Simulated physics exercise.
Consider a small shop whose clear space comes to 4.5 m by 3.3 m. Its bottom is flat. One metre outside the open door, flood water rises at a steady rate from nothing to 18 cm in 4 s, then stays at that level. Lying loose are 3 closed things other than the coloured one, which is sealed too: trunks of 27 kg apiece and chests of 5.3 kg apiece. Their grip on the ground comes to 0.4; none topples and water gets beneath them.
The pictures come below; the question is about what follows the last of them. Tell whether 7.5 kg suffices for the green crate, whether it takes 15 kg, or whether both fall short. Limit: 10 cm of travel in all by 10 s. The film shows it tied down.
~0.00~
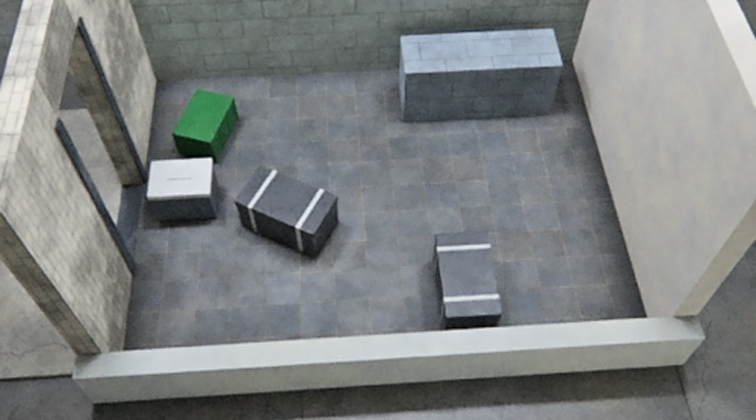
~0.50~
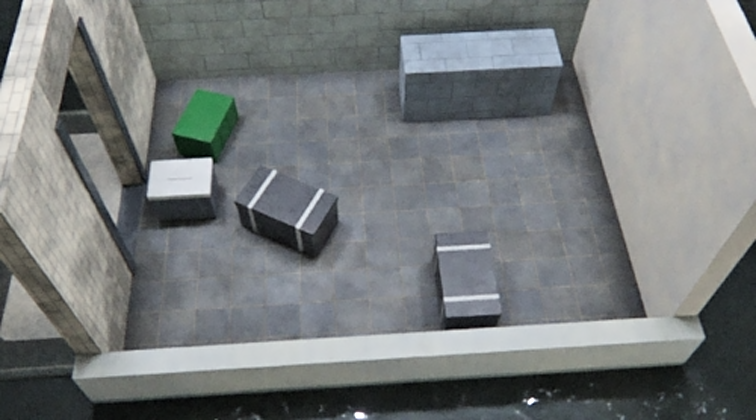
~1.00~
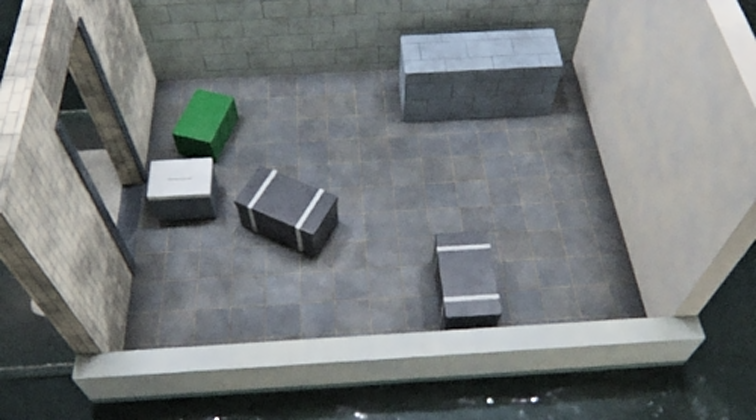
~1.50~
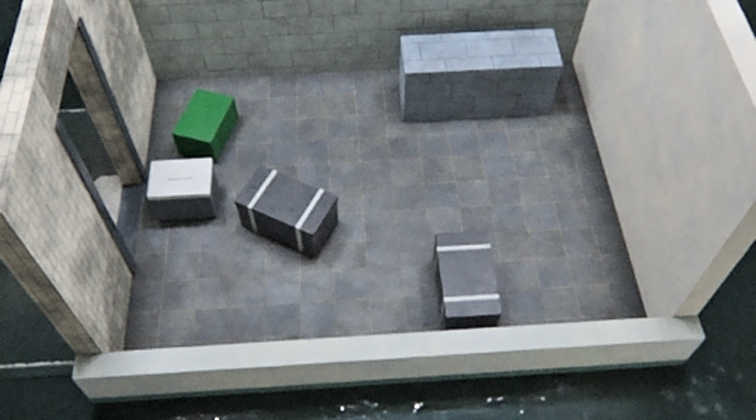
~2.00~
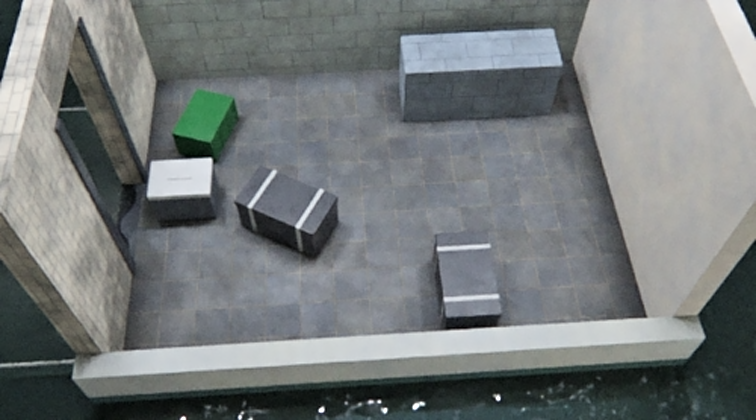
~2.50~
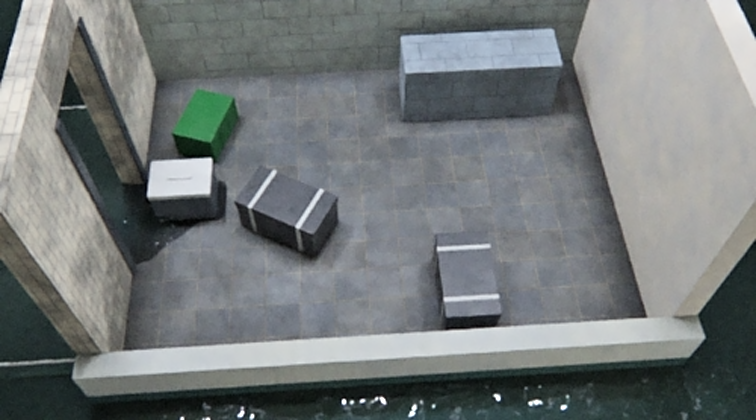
Only the bigger ballast works.
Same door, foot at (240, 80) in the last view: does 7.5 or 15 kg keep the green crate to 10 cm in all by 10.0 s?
If so, both fall short.
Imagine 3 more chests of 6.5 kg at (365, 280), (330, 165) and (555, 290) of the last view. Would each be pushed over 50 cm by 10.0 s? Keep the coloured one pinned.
Result, in order - exceeds it; exceeds it; falls shy.
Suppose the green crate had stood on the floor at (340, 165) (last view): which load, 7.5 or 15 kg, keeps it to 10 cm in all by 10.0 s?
Here both come up short.
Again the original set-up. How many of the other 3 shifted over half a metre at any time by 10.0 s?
It works out to 2.
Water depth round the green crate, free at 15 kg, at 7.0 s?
Depth: Approx. 3 cm.
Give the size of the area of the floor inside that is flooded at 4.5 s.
Flooded: Near 4.5 m2.
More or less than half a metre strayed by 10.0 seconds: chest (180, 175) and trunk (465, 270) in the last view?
In sequence, exceeded; not exceeded.
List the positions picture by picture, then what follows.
The green crate at (203, 115), on the bottom; 0.0 m2 under water; 0 of 4 have shifted, in the first frame.
The green crate at (203, 115), on the bottom; 0.0 m2 under water; 0 of 4 have shifted, in the second frame.
The green crate at (203, 115) rests on the ground; 0.0 m2 under water; 0 of 4 have shifted, in the third frame.
The green crate at (203, 115) rests on the ground; water covers 0.0 m2; 0 of 4 have shifted, in the fourth frame.
The green crate at (203, 115), on the bottom; water covers 0.0 m2; 0 of 4 have shifted, in the fifth frame.
The green crate at (203, 115), on the bottom; 0.2 m2 under water; 0 of 4 have shifted, in the sixth frame.
After 3.5 s the green crate would be 0 cm from its start with 7.5 kg and 0 cm from its start with 15 kg; 1 cm of water round it then.
After 4.5 s the green crate would be 10 cm from its start with 7.5 kg and 0 cm from its start with 15 kg; 2 cm of water round it then.
After 7.0 s the green crate would be 13 cm from its start with 7.5 kg and 0 cm from its start with 15 kg; 3 cm of water round it then.
After 10.0 s the green crate would be 36 cm from its start with 7.5 kg and 0 cm from its start with 15 kg; 5 cm of water round it then.
